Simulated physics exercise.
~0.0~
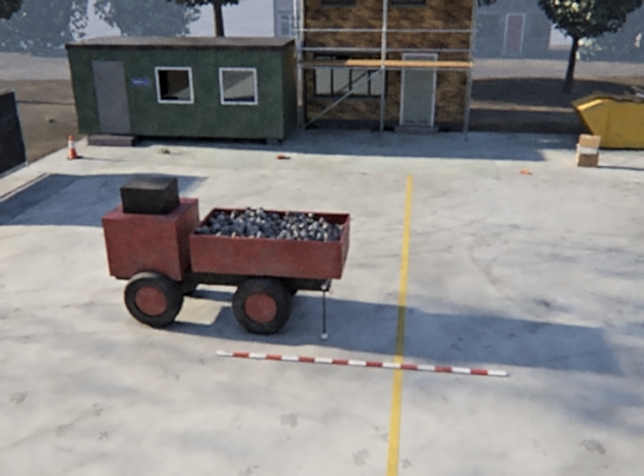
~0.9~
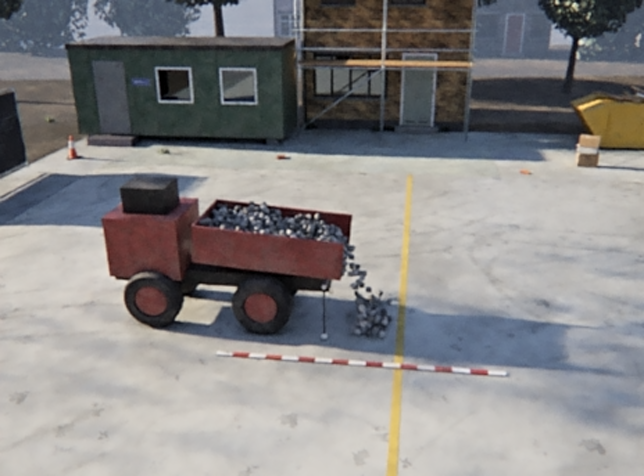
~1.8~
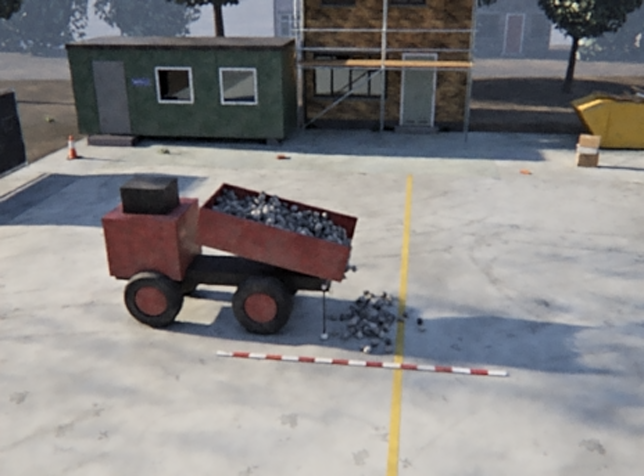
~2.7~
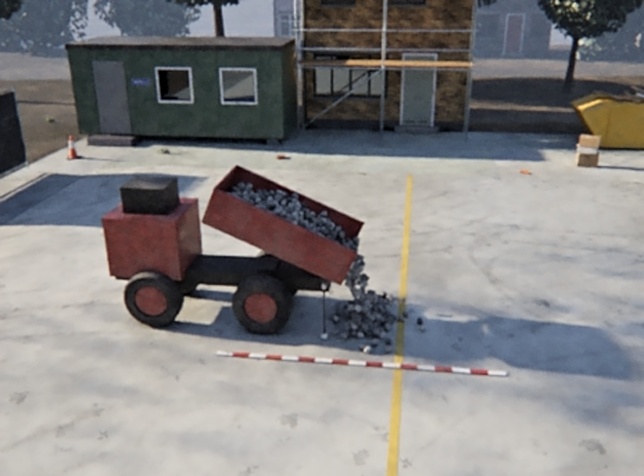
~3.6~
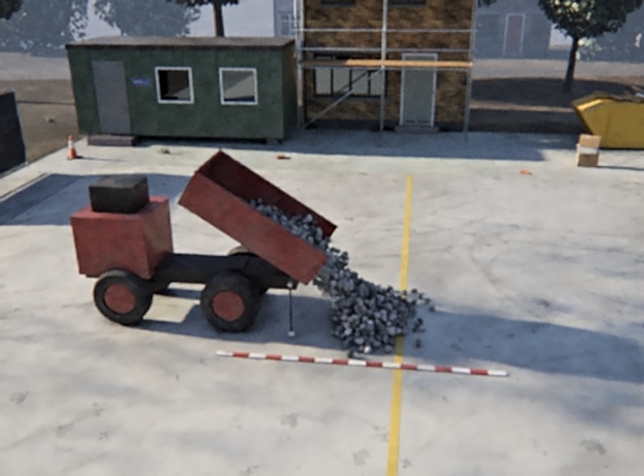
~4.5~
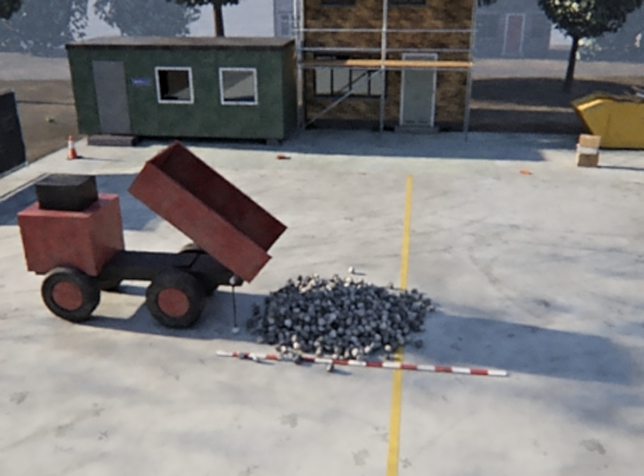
Red tipper truck raising its bed and pulling away left, spilling grey crushed rock into a heap mostly left of a yellow line.
